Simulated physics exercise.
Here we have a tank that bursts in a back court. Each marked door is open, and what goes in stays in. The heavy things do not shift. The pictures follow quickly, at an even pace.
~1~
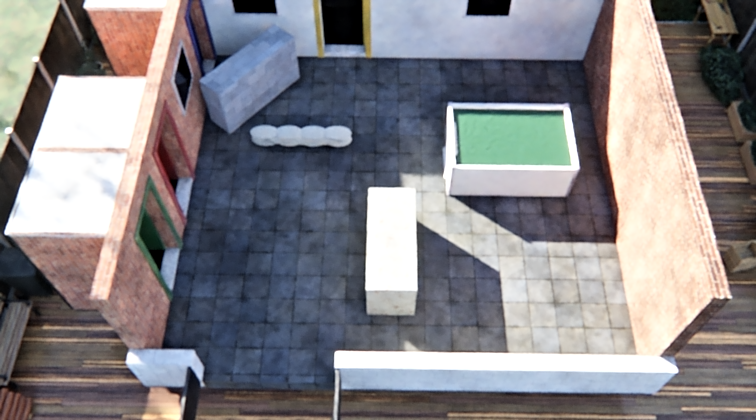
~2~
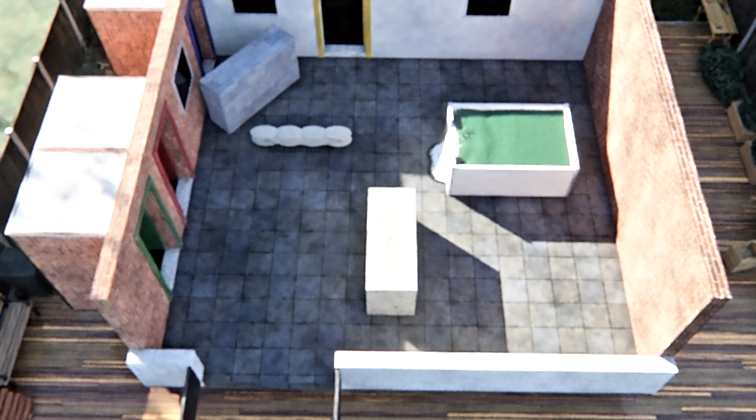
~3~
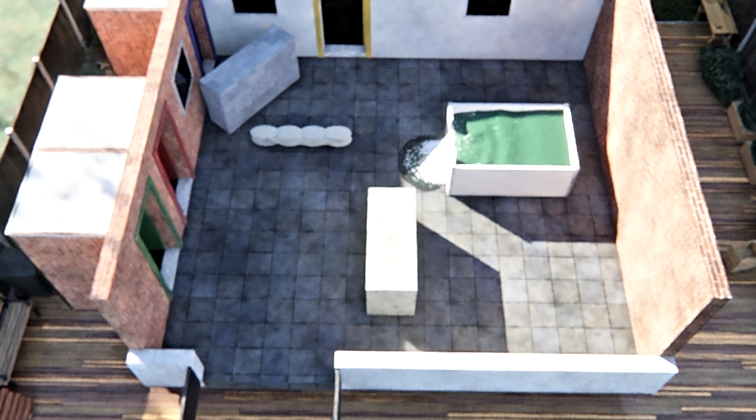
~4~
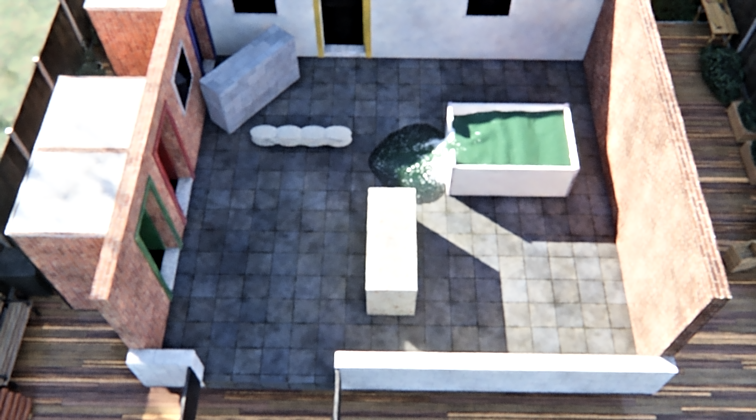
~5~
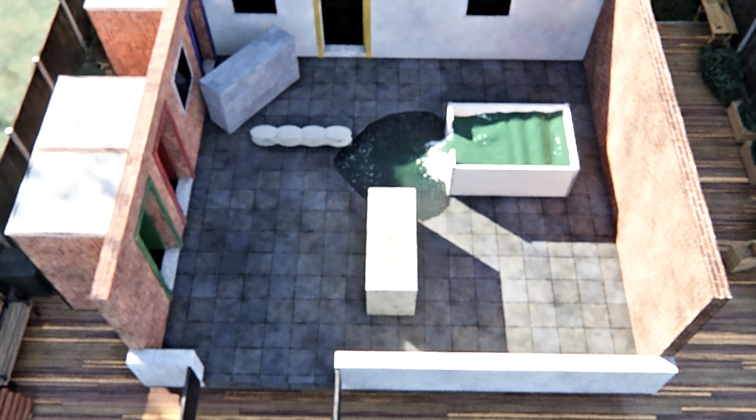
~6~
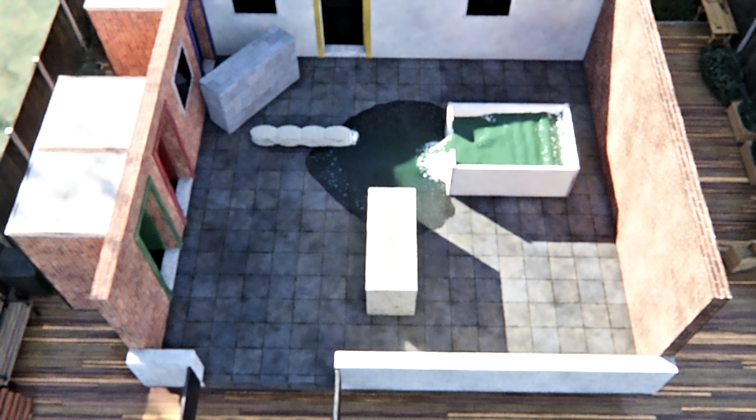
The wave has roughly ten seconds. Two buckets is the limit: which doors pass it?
One by one: The green door takes more than that; the blue door takes more than that; the yellow door stays under that; the red door takes more than that.
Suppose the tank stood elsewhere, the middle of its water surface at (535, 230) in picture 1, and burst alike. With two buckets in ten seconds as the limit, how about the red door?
In short: The red door takes less.
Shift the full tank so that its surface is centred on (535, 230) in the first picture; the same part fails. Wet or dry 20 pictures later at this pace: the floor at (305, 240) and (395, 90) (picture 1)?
As listed: Clear, flooded.
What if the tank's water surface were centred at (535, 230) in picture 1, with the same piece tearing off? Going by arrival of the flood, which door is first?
That is the yellow door.
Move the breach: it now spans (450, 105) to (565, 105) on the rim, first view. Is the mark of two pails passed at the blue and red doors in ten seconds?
Then: Blue door floods, red door lets less in.
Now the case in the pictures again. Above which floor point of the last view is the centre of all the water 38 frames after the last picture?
At about (354, 179).
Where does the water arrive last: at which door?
I say the blue one.
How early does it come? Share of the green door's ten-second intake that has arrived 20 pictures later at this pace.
Roughly 70 per cent.
A moment on, water covers 25 % of the floor; the green door not reached, the blue door not reached, the yellow door not reached, the red door not reached.
Next, water covers 40 % of the floor; the green door wet at the sill, nothing in, the blue door not reached, the yellow door wet at the sill, nothing in, the red door under two buckets in.
Then, water covers 45 % of the floor; the green door over two buckets in, the blue door under two buckets in, the yellow door wet at the sill, nothing in, the red door over two buckets in.
Later, water covers 55 % of the floor; the green door over two buckets in, the blue door over two buckets in, the yellow door wet at the sill, nothing in, the red door far over two buckets in.
In the end, water covers 75 % of the floor; the green door over two buckets in, the blue door far over two buckets in, the yellow door wet at the sill, nothing in, the red door far over two buckets in.
